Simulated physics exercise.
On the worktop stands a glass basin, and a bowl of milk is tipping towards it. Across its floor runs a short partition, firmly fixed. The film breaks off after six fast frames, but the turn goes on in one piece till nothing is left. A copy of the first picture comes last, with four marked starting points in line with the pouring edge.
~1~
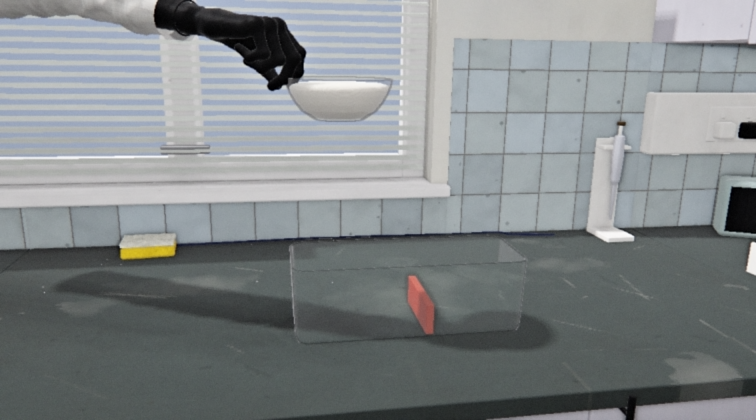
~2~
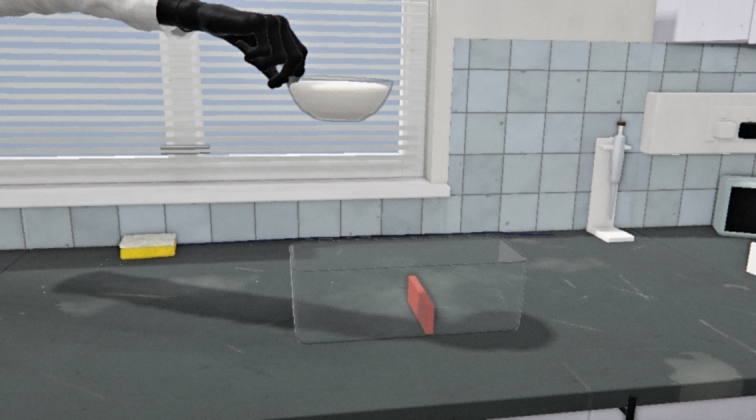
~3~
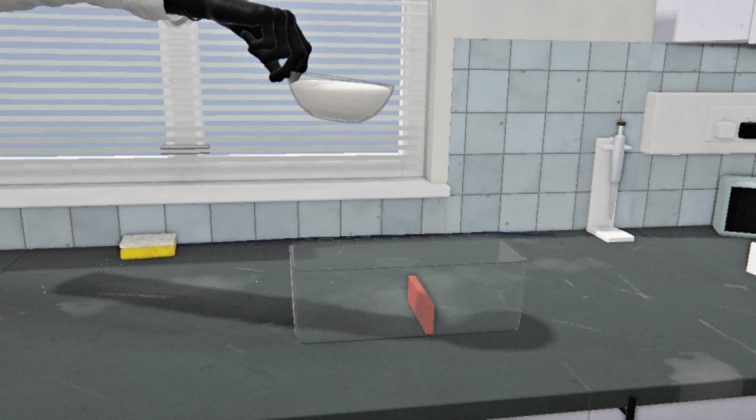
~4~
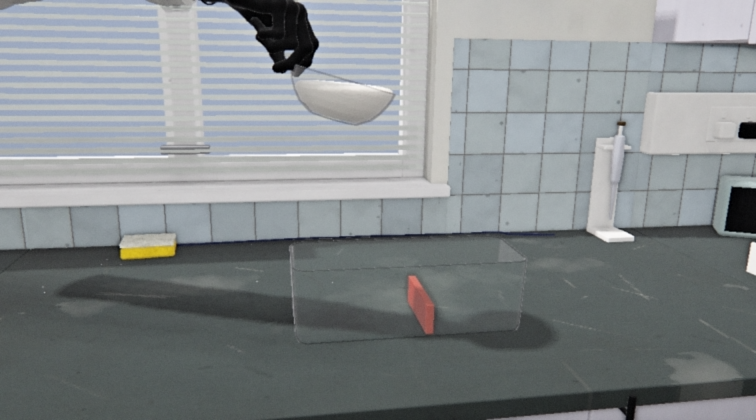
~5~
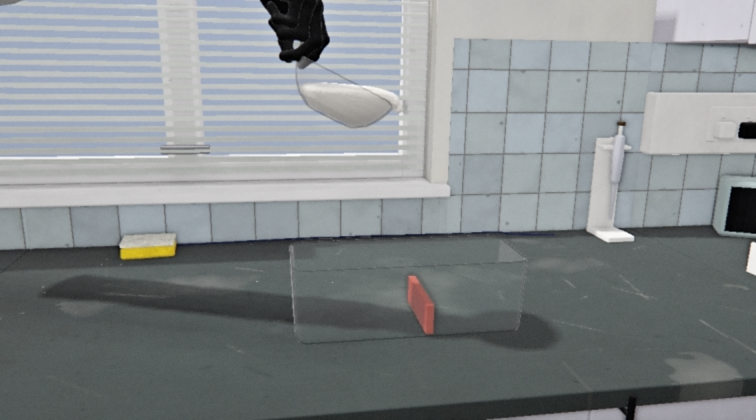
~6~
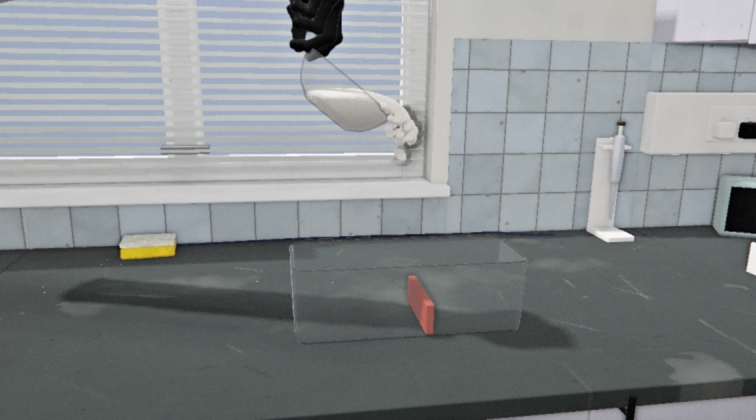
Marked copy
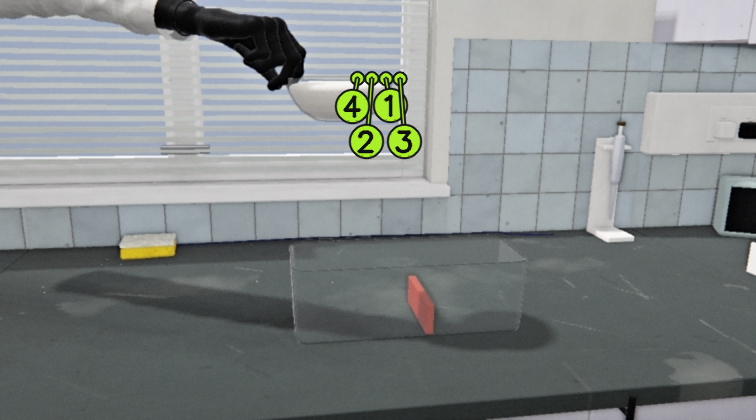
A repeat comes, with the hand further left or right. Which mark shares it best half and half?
I would pick dot 2.
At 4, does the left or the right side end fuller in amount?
The left side.
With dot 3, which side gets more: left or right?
The right one.
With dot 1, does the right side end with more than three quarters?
No.
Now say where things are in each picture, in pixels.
Upright, lip at (390, 78); basin from (296, 342) to (518, 328); top of the wall at (421, 290); nothing has left yet, in the first frame.
Upright, lip at (391, 80); nothing has left yet, in the second frame.
Tipped about 7°, lip at (392, 85); nothing has left yet, in the third frame.
Tipped about 15°, lip at (393, 93); nothing has left yet, in the fourth frame.
Tipped about 26°, lip at (393, 103); milk is over the lip, down to (396, 110), in the fifth frame.
Tipped about 39°, lip at (390, 115); milk is over the lip, down to (401, 158), in the sixth frame.
In lime, 1 at (385, 78); 2 at (371, 78); 3 at (400, 78); 4 at (357, 78).
Choosing 1, about 32 % ends left of the wall and 66 % right of it.
Choosing 2, about 50 % ends left of the wall and 47 % right of it.
Choosing 3, about 21 % ends left of the wall and 77 % right of it.
Choosing 4, about 78 % ends left of the wall and 19 % right of it.
